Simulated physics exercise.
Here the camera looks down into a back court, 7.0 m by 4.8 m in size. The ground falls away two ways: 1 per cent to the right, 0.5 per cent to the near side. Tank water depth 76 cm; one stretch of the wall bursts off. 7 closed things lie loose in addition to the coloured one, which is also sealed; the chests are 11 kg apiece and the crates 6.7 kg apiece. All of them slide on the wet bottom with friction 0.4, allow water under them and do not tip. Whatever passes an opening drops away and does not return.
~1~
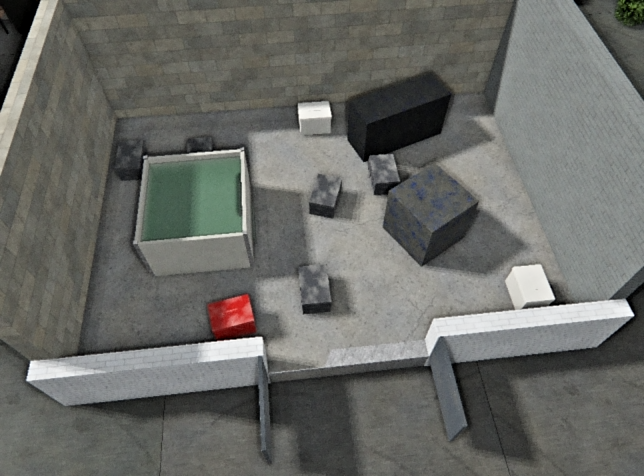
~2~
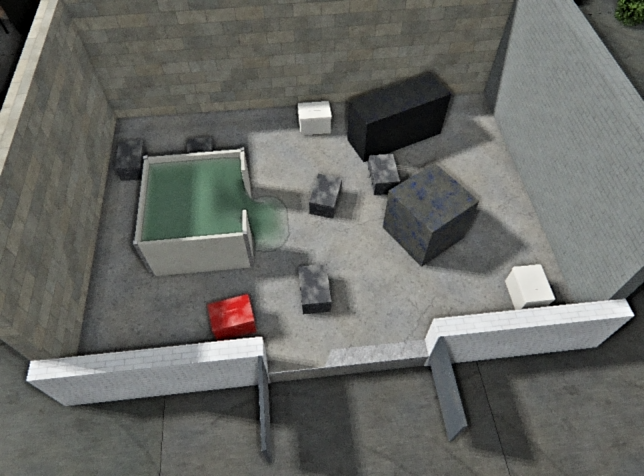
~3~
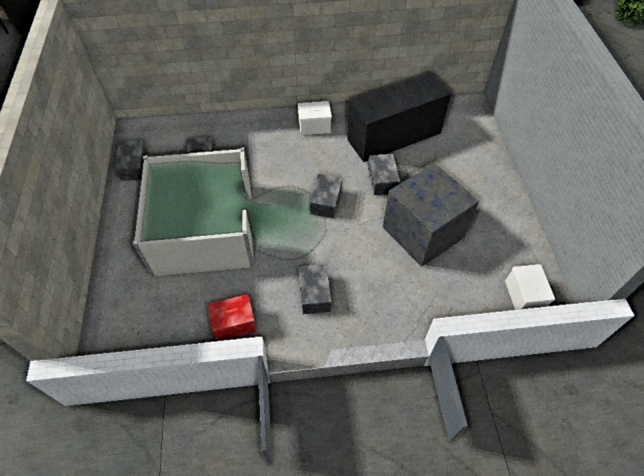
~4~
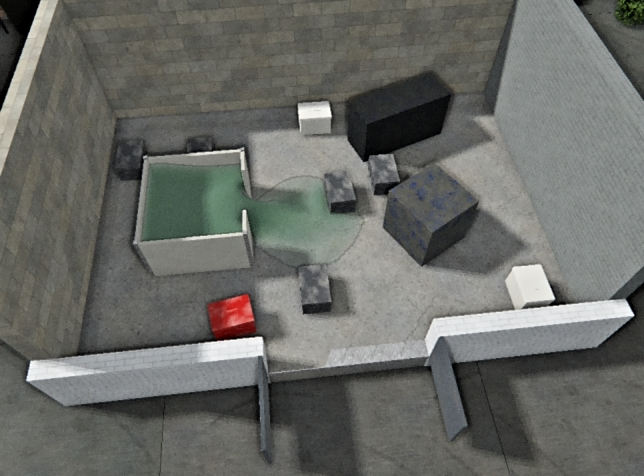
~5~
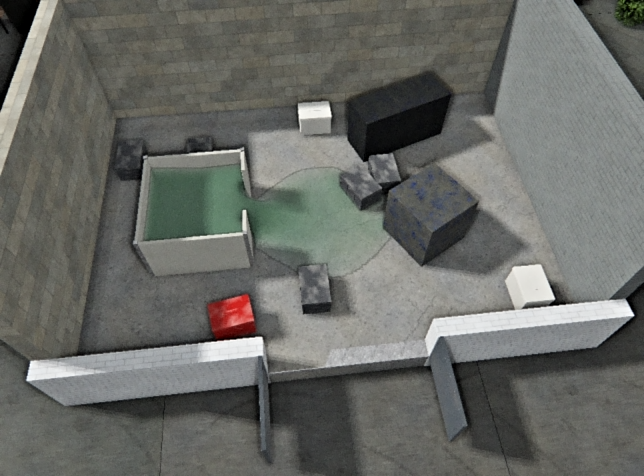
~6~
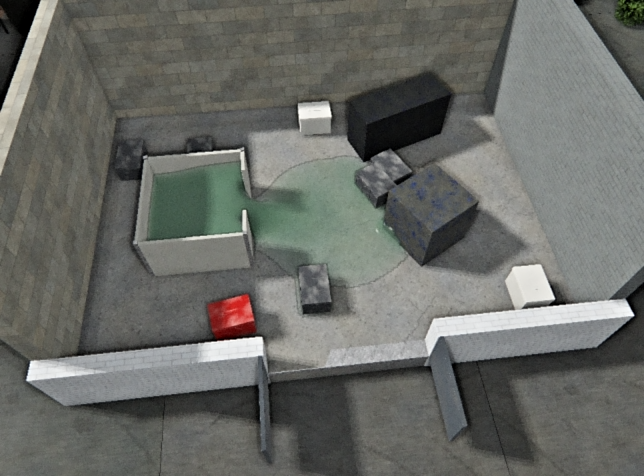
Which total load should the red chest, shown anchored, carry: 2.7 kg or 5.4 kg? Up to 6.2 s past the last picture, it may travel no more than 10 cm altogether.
2.7 kg will do.
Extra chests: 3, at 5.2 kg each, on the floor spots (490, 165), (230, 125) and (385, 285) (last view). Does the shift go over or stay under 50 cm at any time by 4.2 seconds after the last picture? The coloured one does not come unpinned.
Beyond it, within it, beyond it.
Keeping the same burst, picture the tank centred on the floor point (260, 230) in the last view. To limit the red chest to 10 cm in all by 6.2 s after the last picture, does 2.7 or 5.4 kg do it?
Well, then the lighter one is plenty.
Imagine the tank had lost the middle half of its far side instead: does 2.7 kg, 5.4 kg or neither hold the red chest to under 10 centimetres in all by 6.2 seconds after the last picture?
In that case no choice suffices.
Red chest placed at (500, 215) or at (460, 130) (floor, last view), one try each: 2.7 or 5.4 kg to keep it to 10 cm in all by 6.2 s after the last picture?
Taking the two tries in order, both fall short and both fall short.
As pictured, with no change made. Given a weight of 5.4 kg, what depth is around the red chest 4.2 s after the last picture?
0 cm, roughly.
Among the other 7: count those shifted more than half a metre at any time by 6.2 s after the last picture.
All told, that gives 5.
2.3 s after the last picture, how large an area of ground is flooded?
About 20 m2 is covered.
Then, 0.6 s after the last picture the red chest would be 0 cm from its start with 2.7 kg and 0 cm from its start with 5.4 kg; 0 cm of water round it then.
Then, 2.3 s after the last picture the red chest would be 0 cm from its start with 2.7 kg and 0 cm from its start with 5.4 kg; 0 cm of water round it then.
Then, 4.2 s after the last picture the red chest would be 0 cm from its start with 2.7 kg and 0 cm from its start with 5.4 kg; 0 cm of water round it then.
Then, 6.2 s after the last picture the red chest would be 0 cm from its start with 2.7 kg and 0 cm from its start with 5.4 kg; 0 cm of water round it then.
